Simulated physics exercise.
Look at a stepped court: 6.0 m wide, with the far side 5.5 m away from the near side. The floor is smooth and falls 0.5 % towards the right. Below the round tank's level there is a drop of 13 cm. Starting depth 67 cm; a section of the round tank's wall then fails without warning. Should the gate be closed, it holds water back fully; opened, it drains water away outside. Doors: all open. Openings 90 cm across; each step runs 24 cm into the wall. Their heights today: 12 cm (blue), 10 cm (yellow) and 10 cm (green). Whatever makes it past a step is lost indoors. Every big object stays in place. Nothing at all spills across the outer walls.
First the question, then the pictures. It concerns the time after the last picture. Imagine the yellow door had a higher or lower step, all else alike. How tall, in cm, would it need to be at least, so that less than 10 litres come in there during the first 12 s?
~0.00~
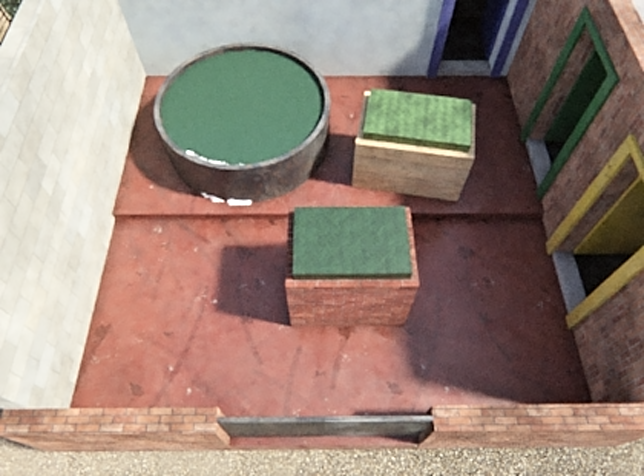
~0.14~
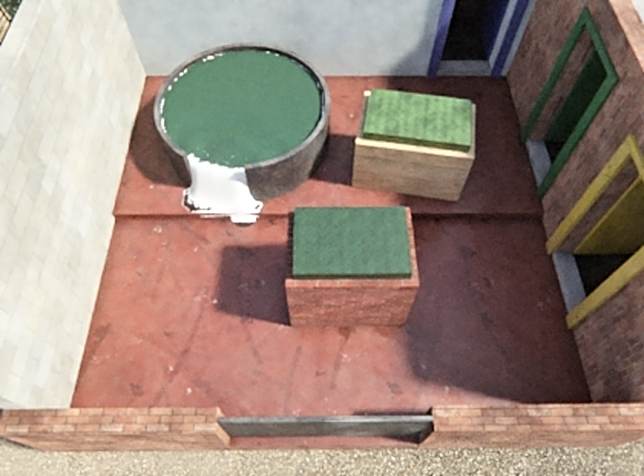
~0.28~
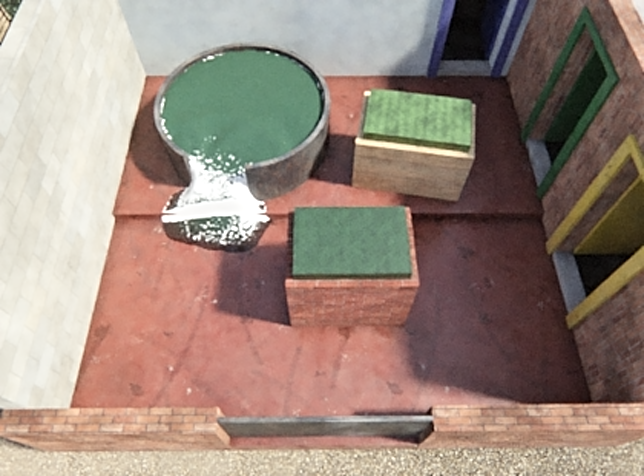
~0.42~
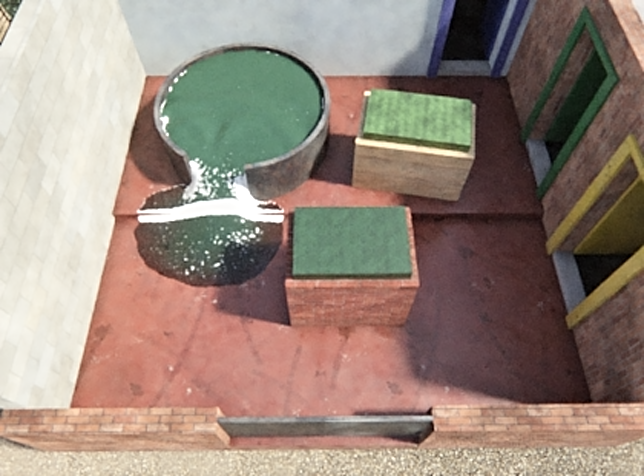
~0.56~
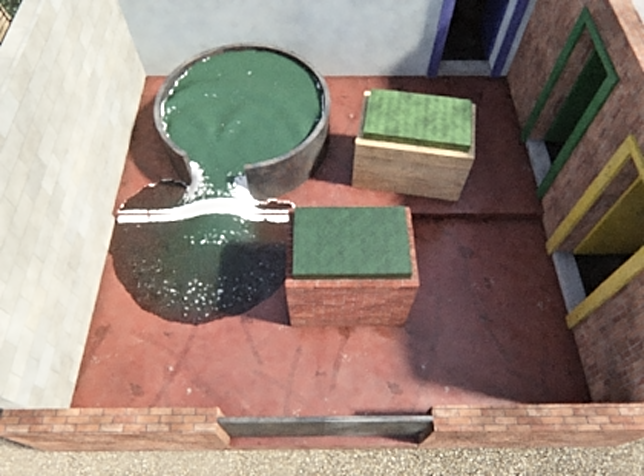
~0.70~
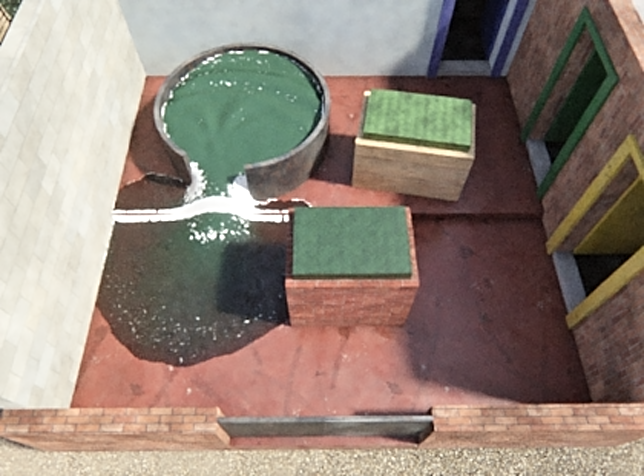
It would need to be roughly 15 cm tall.
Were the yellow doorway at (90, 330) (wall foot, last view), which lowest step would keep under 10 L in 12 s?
You'd want it roughly 23 cm high.
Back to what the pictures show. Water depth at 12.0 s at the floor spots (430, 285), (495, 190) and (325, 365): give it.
About 8, 2 and 11 cm.
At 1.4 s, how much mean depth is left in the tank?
Mean depth: Approx. 50 cm.
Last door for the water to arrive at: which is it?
That would be the blue one.
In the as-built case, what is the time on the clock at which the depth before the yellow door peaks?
Around 10.5 seconds.
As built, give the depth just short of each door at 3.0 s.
Door by door in cm - blue 0, yellow 0, green 0.
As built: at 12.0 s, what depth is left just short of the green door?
Lab note: Depth approx. 2.5 cm.
After 1.4 s water covers 30 % of the floor, deepest (44 cm) near (67, 424); it has not reached the yellow door.
After 3.0 s water covers 45 % of the floor, deepest (30 cm) near (110, 305); it has not reached the yellow door.
After 12.0 s water covers 90 % of the floor, deepest (20 cm) near (578, 420); 15 cm at the yellow door, 79 litres in over its 10 cm step.
At the yellow door as built, the water arrived by 3.7 s and peaked near 17 cm at 10.4 s.
Run again over the same 12 s with other heights there, 29 litres in over 13 cm, 2 litres over 17.5 cm. The limit of 10 litres is kept from about 15 cm up.
